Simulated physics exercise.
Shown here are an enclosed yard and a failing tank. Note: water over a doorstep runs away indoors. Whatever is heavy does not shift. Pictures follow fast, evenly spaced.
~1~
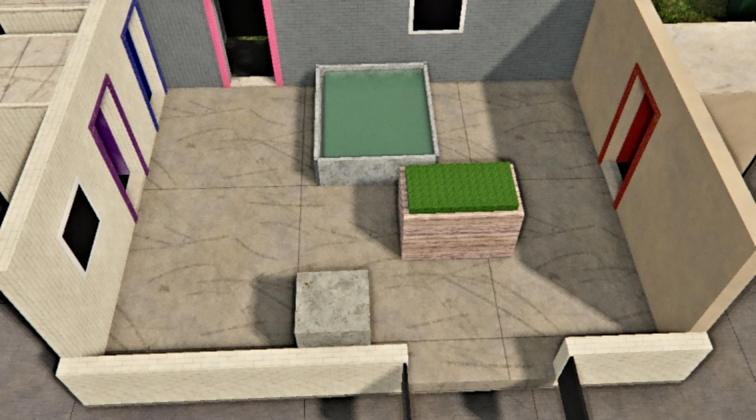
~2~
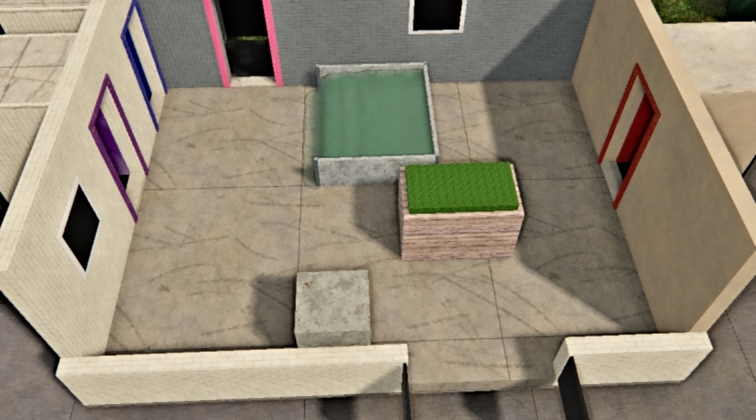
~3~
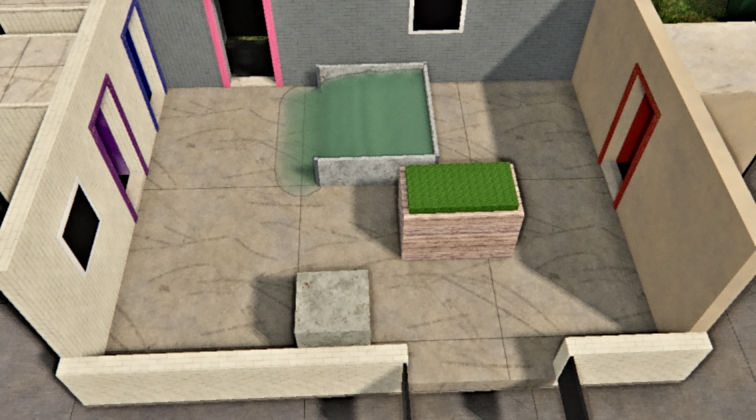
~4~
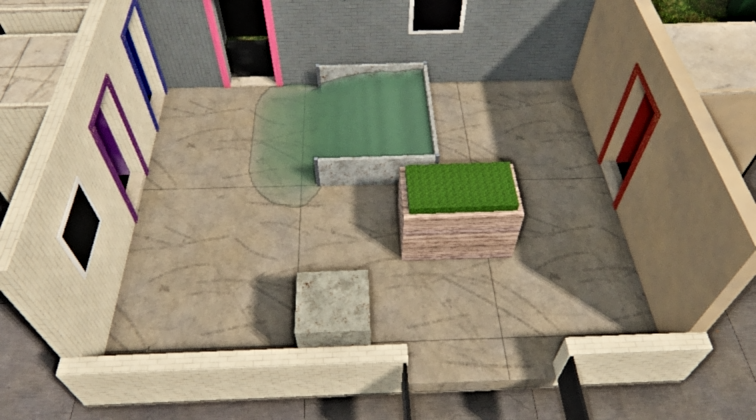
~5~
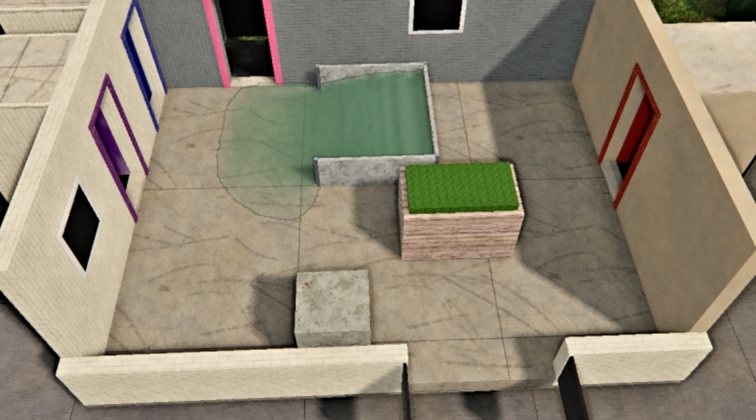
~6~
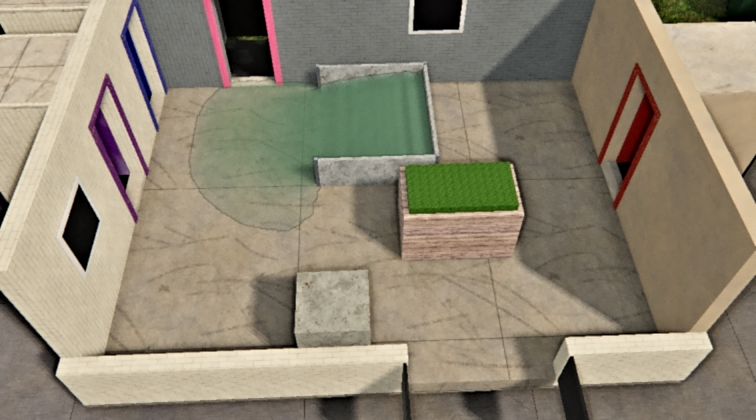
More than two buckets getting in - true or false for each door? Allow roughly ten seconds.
Red door: False; purple door: True; pink door: True; blue door: True.
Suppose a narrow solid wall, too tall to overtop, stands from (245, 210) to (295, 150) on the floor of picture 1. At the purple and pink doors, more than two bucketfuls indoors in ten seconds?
Purple door stays within the limit, pink door overshoots.
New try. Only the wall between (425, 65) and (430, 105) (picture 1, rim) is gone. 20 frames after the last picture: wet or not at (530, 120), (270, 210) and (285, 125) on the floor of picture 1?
Taking the spots in turn: Swamped, untouched and untouched.
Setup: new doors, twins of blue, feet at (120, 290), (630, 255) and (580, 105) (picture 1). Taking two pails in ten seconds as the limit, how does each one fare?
The three doors, in turn: Is beyond it, is short of it, is short of it.
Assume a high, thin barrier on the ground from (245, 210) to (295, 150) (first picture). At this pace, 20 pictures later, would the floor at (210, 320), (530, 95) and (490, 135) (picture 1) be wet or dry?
Results in order: Swamped / bone-dry / bone-dry.
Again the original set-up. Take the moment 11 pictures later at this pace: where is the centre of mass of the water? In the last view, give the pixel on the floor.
The water's middle lies around (275, 144).
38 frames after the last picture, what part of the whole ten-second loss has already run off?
It would be around 95 %.
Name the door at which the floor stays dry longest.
My answer: The red one.
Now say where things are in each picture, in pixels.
In the first frame, still water in the tank at (374, 112).
In the second frame, water pours out at (321, 130) and has run to (315, 93).
In the third frame, the front is at (303, 87), out from the gap at (321, 131).
In the fourth frame, water pours out at (321, 131) and has run to (277, 199).
In the fifth frame, the front is at (248, 88), out from the gap at (321, 131).
In the sixth frame, the front is at (208, 106), out from the gap at (321, 131).
A moment on, water covers 25 % of the floor; the red door not reached, the purple door under two buckets in, the pink door under two buckets in, the blue door over two buckets in.
Next, water covers 30 % of the floor; the red door not reached, the purple door over two buckets in, the pink door over two buckets in, the blue door far over two buckets in.
Then, water covers 35 % of the floor; the red door not reached, the purple door far over two buckets in, the pink door over two buckets in, the blue door far over two buckets in.
Later, water covers 50 % of the floor; the red door not reached, the purple door far over two buckets in, the pink door far over two buckets in, the blue door far over two buckets in.
In the end, water covers 65 % of the floor; the red door wet at the sill, nothing in, the purple door far over two buckets in, the pink door far over two buckets in, the blue door far over two buckets in.
